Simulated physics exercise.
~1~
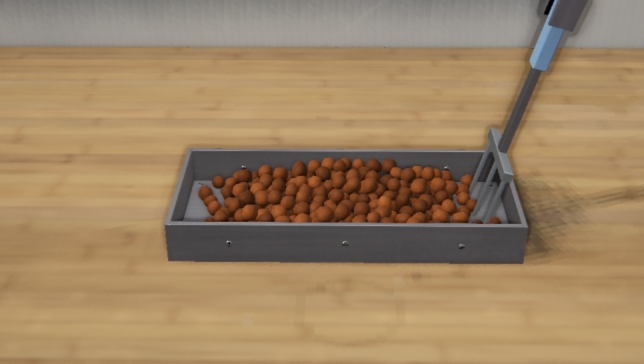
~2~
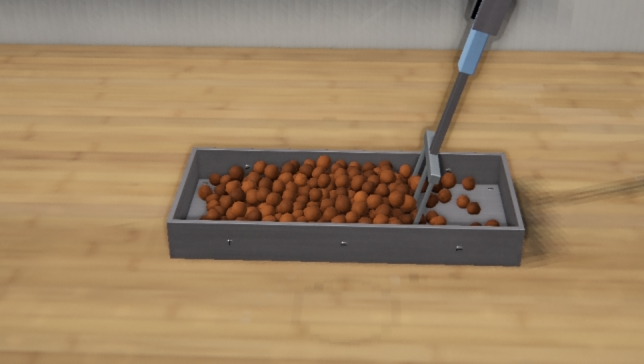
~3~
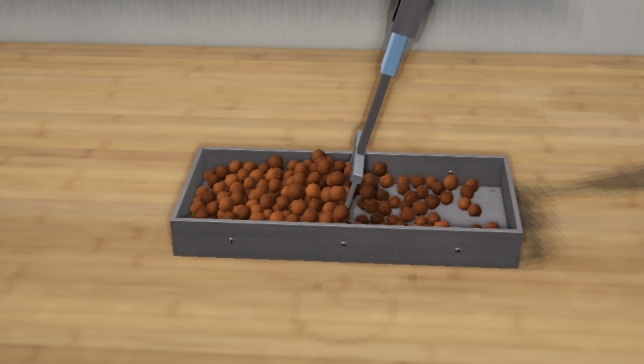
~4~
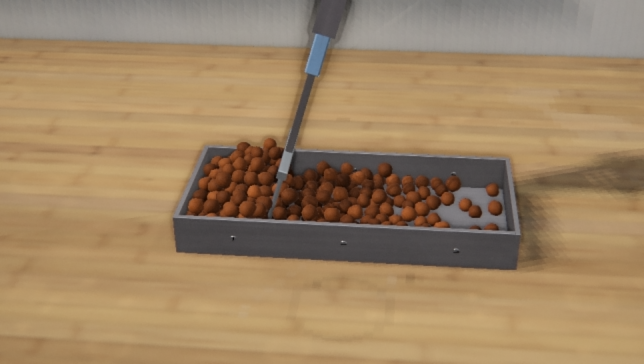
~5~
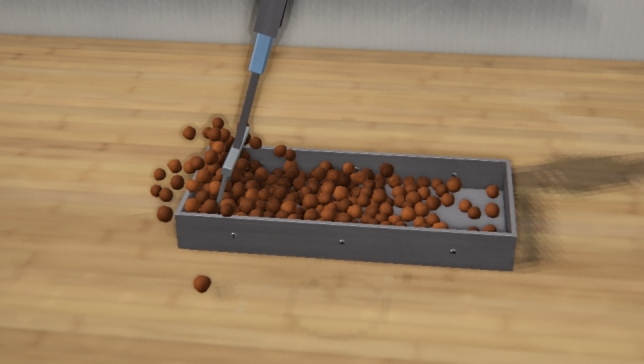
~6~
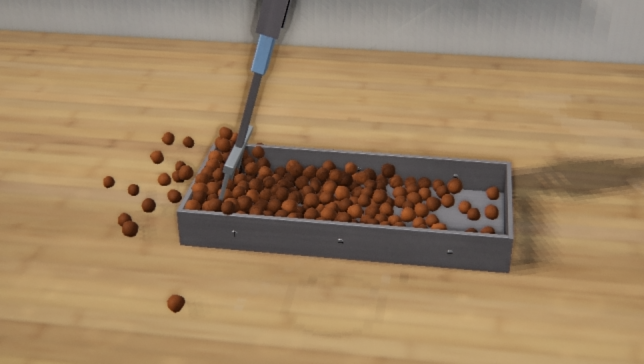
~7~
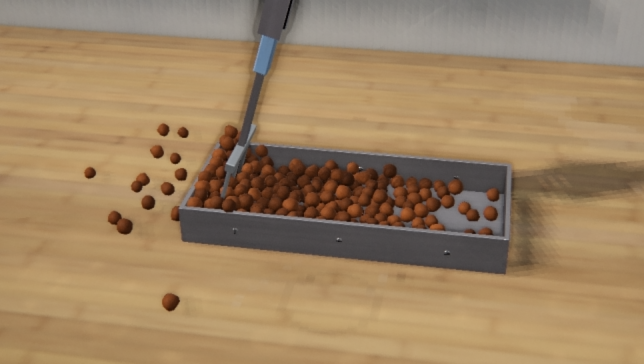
The clip shows a robot-held fork dragging leftward through a shallow grey tin of brown hazelnuts on a wooden table, heaping them at the left end until some spill over and scatter across the tabletop, while most remain in the tin and the fork stays at that end.
